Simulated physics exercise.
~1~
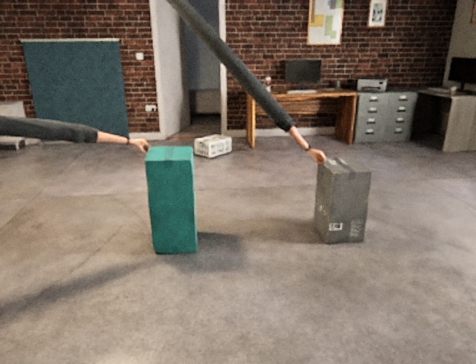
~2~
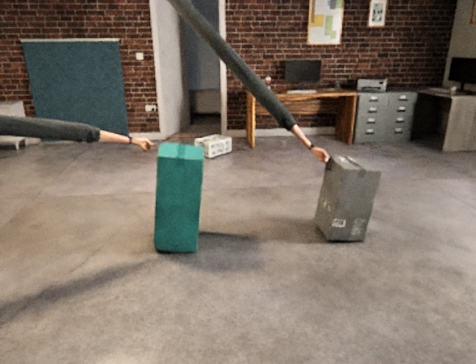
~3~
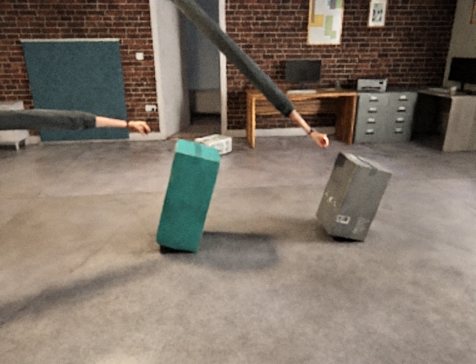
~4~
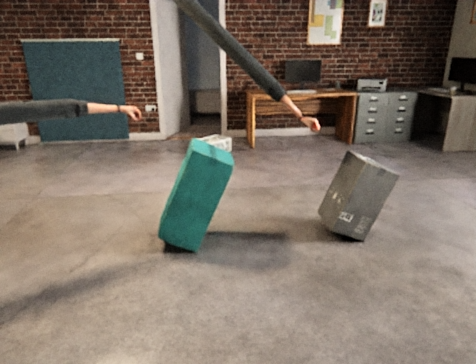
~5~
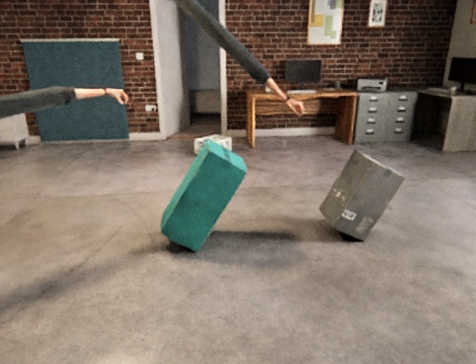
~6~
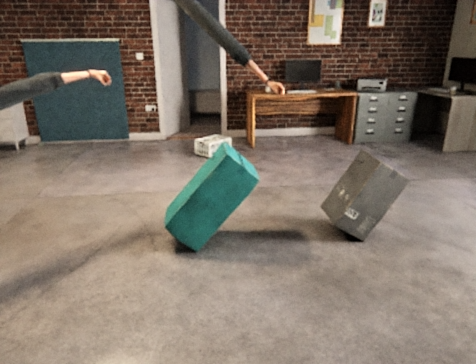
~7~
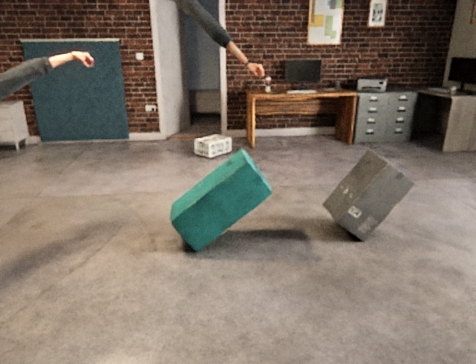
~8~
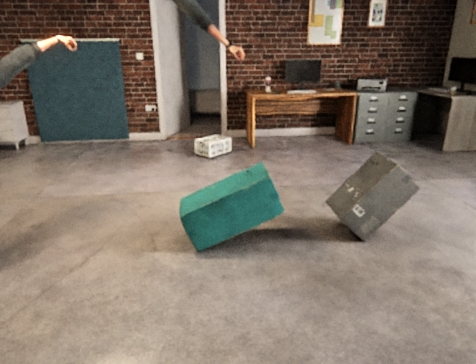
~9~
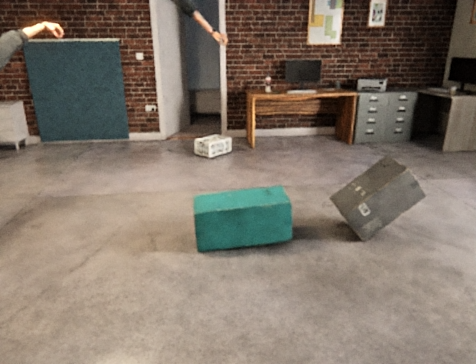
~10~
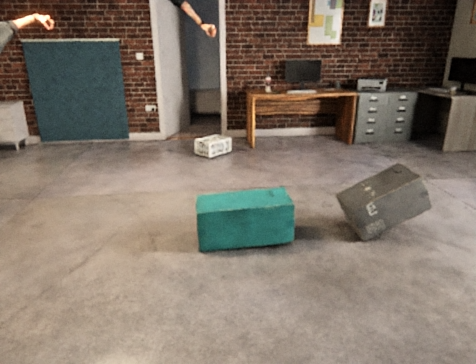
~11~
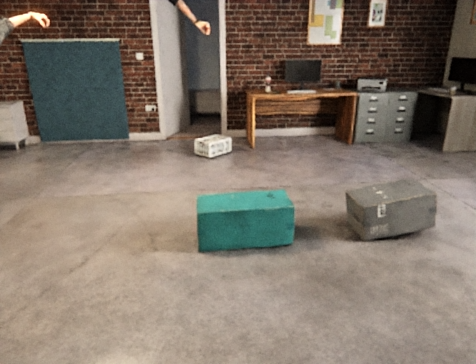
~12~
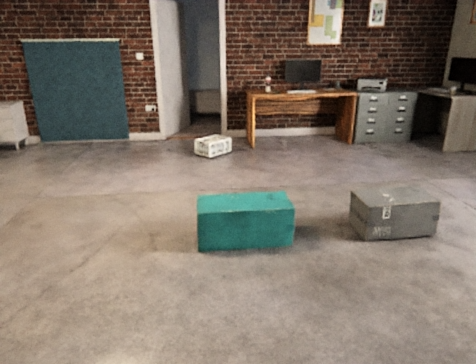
Two dark-sleeved arms reach in from the left and the top, their hands touching a tall turquoise parcel near the middle and a grey one to its right, on the concrete floor of a brick-walled room with desks behind, seen from a still, slightly raised view. Both boxes begin tilting to the right as the hands let go and draw back. The turquoise box leans further and drops onto its side first, while the grey one tips more slowly. The grey box then topples rightward too. Both end lying on their sides, the arms gone from view.
